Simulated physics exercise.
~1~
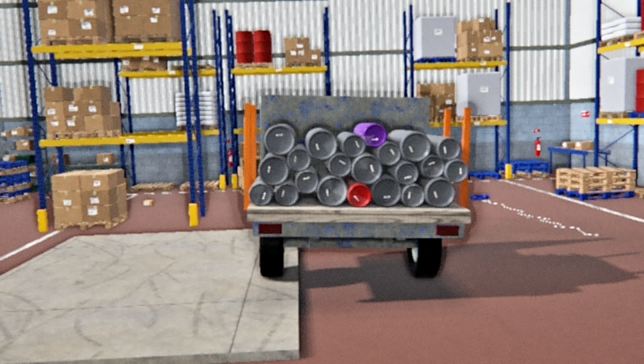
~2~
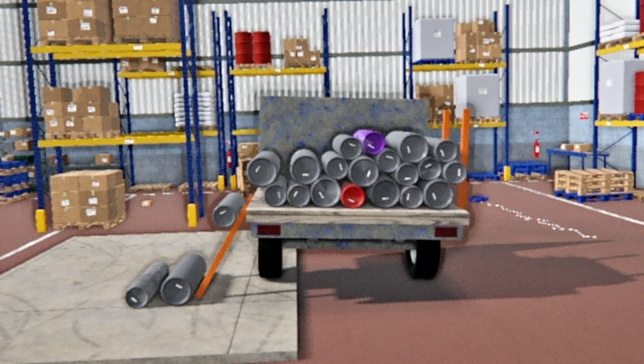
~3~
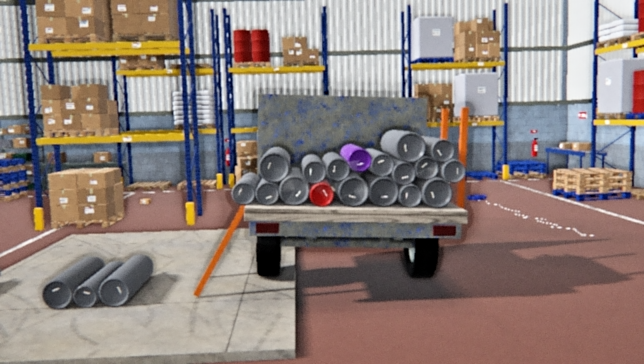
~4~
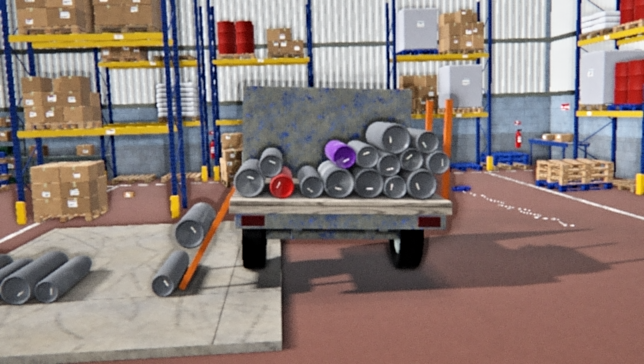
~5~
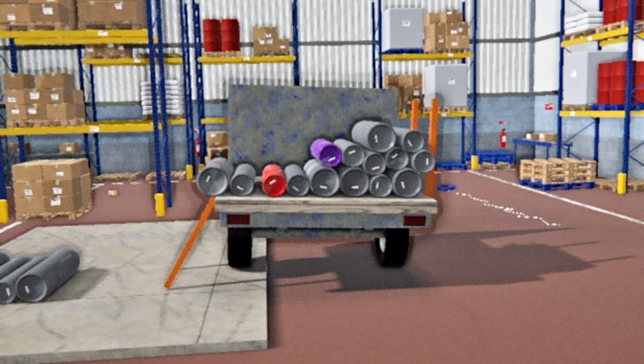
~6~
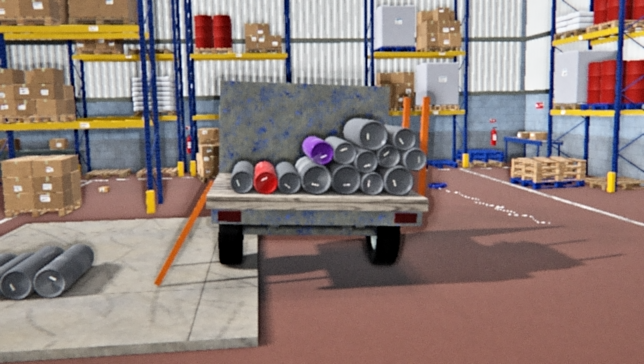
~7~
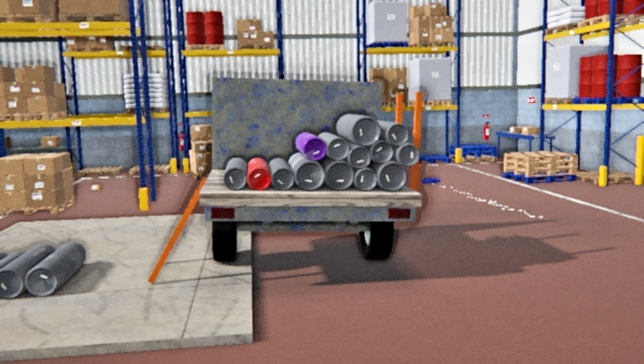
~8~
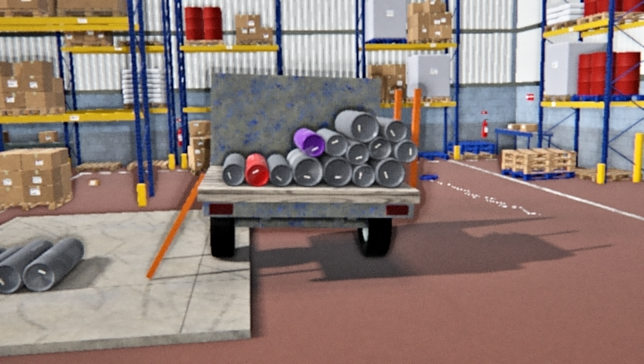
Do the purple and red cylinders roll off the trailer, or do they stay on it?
Both stay on the trailer. The purple one ends up resting on other cylinders, and the red one stops on the deck near the left edge.
